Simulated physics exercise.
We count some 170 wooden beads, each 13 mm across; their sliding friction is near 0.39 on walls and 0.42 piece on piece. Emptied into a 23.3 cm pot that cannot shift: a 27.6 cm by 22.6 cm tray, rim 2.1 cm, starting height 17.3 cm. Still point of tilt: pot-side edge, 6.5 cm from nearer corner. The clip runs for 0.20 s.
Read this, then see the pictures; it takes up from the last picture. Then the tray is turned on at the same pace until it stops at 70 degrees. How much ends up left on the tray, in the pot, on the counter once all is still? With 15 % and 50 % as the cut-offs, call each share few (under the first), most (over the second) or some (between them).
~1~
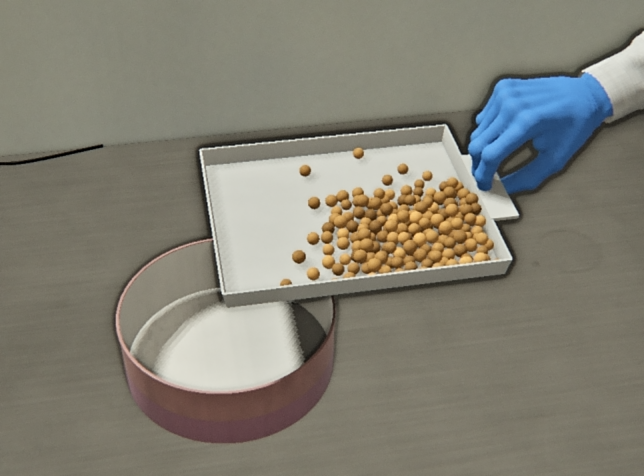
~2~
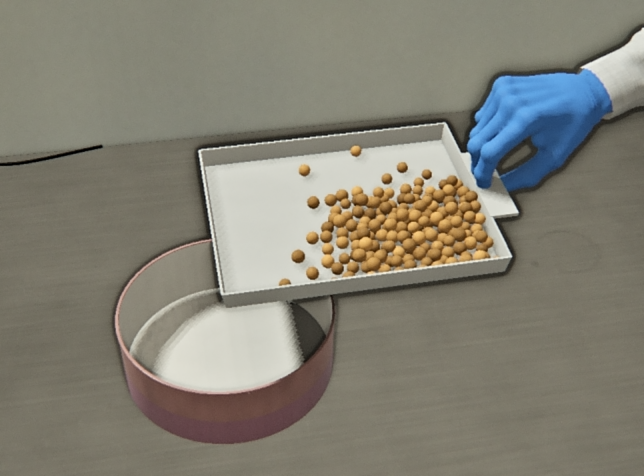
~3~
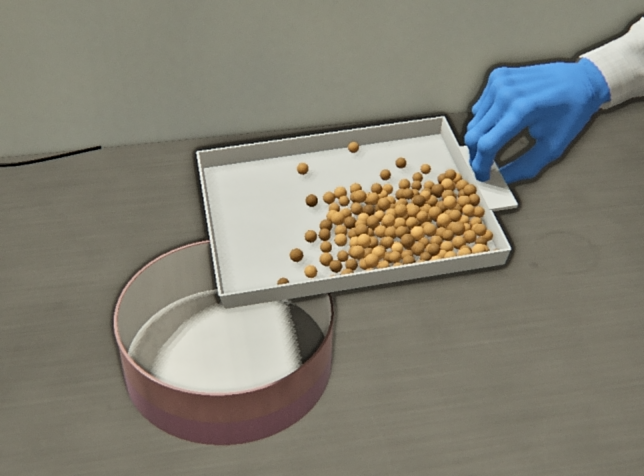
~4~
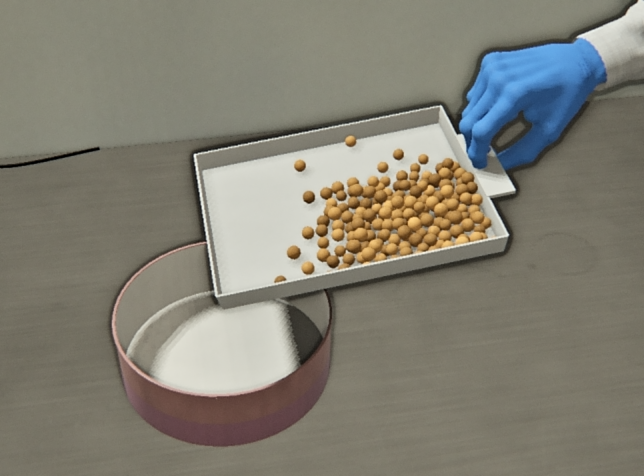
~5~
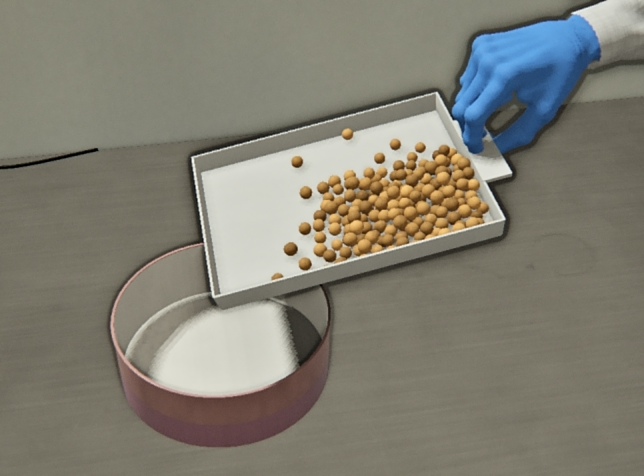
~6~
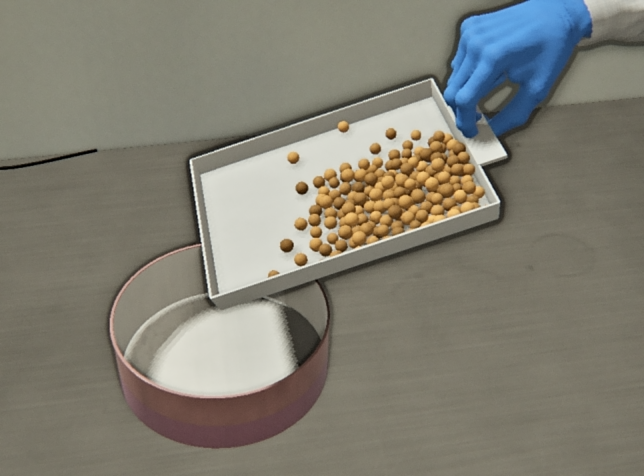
My estimate: Tray: Some, pot: Some, counter: Some.
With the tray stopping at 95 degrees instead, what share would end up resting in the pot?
Estimated share: About 60 %.
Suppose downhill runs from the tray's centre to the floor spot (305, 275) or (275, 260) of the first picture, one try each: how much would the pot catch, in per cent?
About 25 and 35 per cent.
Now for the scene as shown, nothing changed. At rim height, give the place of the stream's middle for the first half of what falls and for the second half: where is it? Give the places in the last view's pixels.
Earlier half close to (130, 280), later half at (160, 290) in pixels.
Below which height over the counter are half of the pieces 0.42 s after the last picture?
Some 20 cm.
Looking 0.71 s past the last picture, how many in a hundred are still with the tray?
Of the load, some 45 percent.
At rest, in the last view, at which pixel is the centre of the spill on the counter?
The spill's middle ends up near (27, 288).
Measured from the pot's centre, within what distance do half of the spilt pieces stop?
About 34 cm from the centre.
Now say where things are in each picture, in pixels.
Tray tilt 0 degrees, front corners at (226, 291) and (507, 257); middle of the pieces at (402, 230); pot at (227, 309), in the first frame.
Tray tilt 1 degrees, front corners at (225, 291) and (507, 255); middle of the pieces at (401, 229), in the second frame.
Tray tilt 3 degrees, front corners at (223, 292) and (506, 247), lowest corner left back; middle of the pieces at (400, 225), in the third frame.
Tray tilt 7 degrees, front corners at (220, 293) and (503, 234), lowest corner left back; middle of the pieces at (397, 217), in the fourth frame.
Tray tilt 11 degrees, front corners at (217, 294) and (500, 218), lowest corner left back; middle of the pieces at (394, 207), in the fifth frame.
Tray tilt 16 degrees, front corners at (214, 294) and (494, 201), lowest corner left back; middle of the pieces at (390, 197); pot at (221, 313), in the sixth frame.
Then, 0.25 s after the last picture, tilt 43 degrees; the tray holds 100 %, the pot 0 %.
Then, 0.42 s after the last picture, tilt 62 degrees; the tray holds 100 %, the pot 0 %.
Then, 0.71 s after the last picture, tilt 70 degrees; the tray holds 45 %, the pot 25 %.
In the end, tray 45 %, pot 30 %, counter 30 %.
